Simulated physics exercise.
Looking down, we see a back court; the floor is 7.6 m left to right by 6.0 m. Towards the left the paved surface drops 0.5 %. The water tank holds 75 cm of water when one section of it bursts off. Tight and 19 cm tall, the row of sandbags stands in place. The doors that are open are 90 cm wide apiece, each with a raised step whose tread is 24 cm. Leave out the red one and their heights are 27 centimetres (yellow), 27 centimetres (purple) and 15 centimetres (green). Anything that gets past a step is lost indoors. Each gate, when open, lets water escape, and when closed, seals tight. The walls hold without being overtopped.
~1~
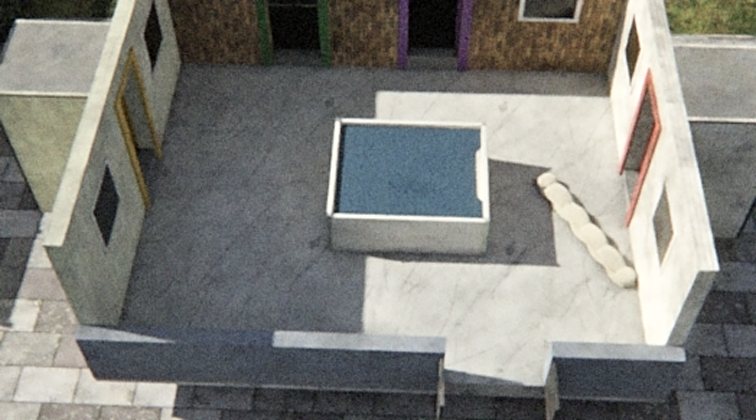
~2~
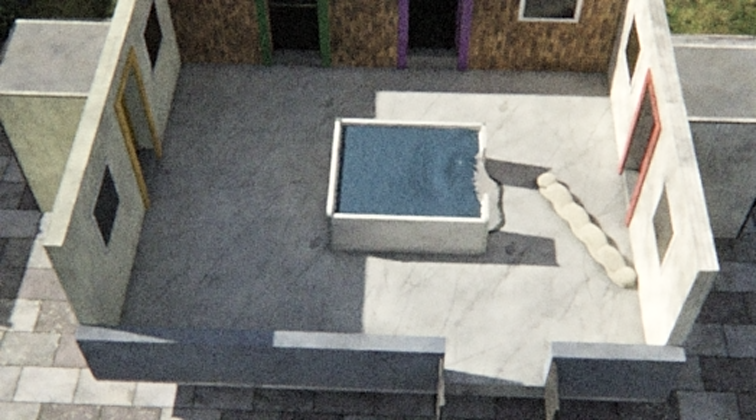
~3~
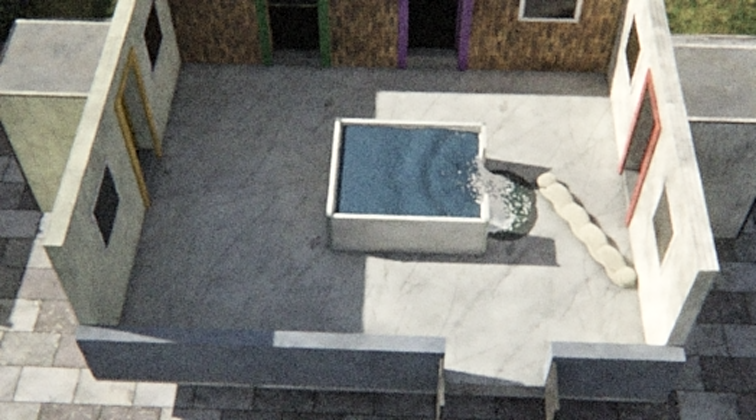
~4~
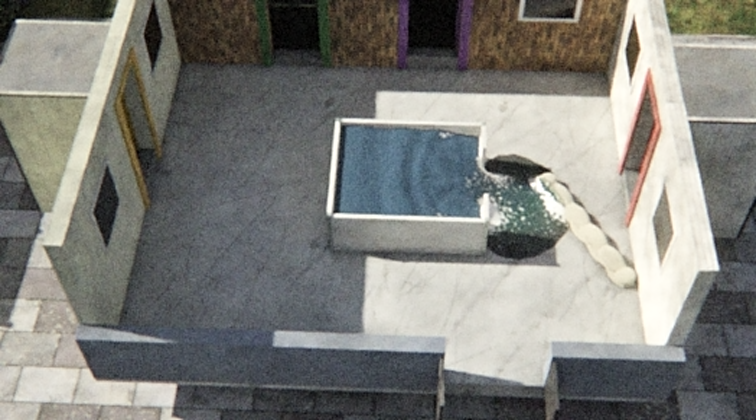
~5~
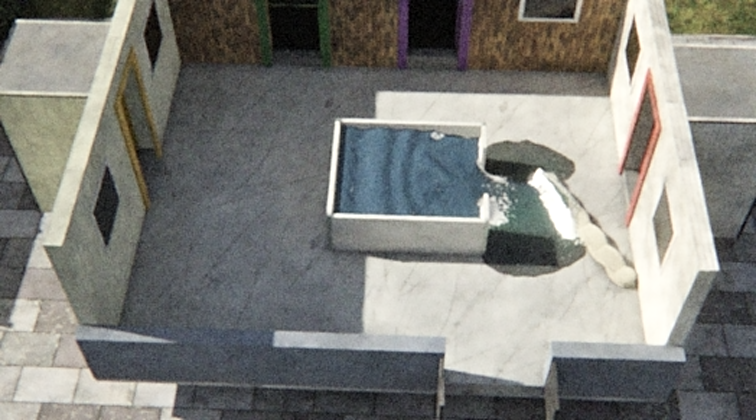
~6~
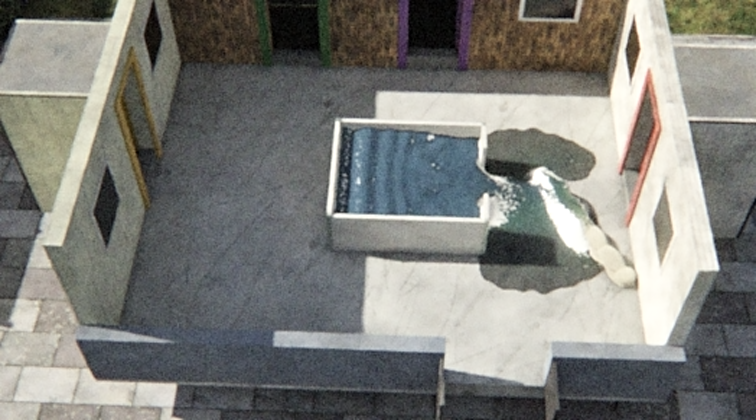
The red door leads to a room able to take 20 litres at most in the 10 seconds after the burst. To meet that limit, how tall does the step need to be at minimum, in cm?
At least 16 cm or so.
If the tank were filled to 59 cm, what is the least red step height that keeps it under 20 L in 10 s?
I'd say close to 8.5 cm.
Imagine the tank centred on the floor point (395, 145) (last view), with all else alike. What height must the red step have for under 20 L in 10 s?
Then it needs to be around 28 cm high.
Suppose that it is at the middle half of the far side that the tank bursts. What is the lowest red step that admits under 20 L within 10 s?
Some 16 cm.
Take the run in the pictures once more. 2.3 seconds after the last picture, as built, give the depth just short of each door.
Door by door in centimetres - yellow 0, red 16, purple 0, green 0.
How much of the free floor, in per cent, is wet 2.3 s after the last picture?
30 %.
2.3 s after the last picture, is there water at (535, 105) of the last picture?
At that moment it's submerged.
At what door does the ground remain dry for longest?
Yellow.
Then, 0.7 s after the last picture water covers 20 % of the floor, deepest (45 cm) near (545, 200); 24 cm at the red door, 1 litre in over its 15 cm step.
Then, 2.3 s after the last picture water covers 30 % of the floor, deepest (34 cm) near (623, 373); 16 cm at the red door, 25 litres in over its 15 cm step.
Then, 9.3 s after the last picture water covers 90 % of the floor, deepest (12 cm) near (533, 199); 8 cm at the red door, 27 litres in over its 15 cm step.
At the red door as built, the water peaked near 24 cm, 0.7 s after the last picture.
Run again over the same 10 s with other heights there, 40 litres in over 13.5 cm, 11 litres over 18 cm. The limit of 20 litres is kept from about 16 cm up.
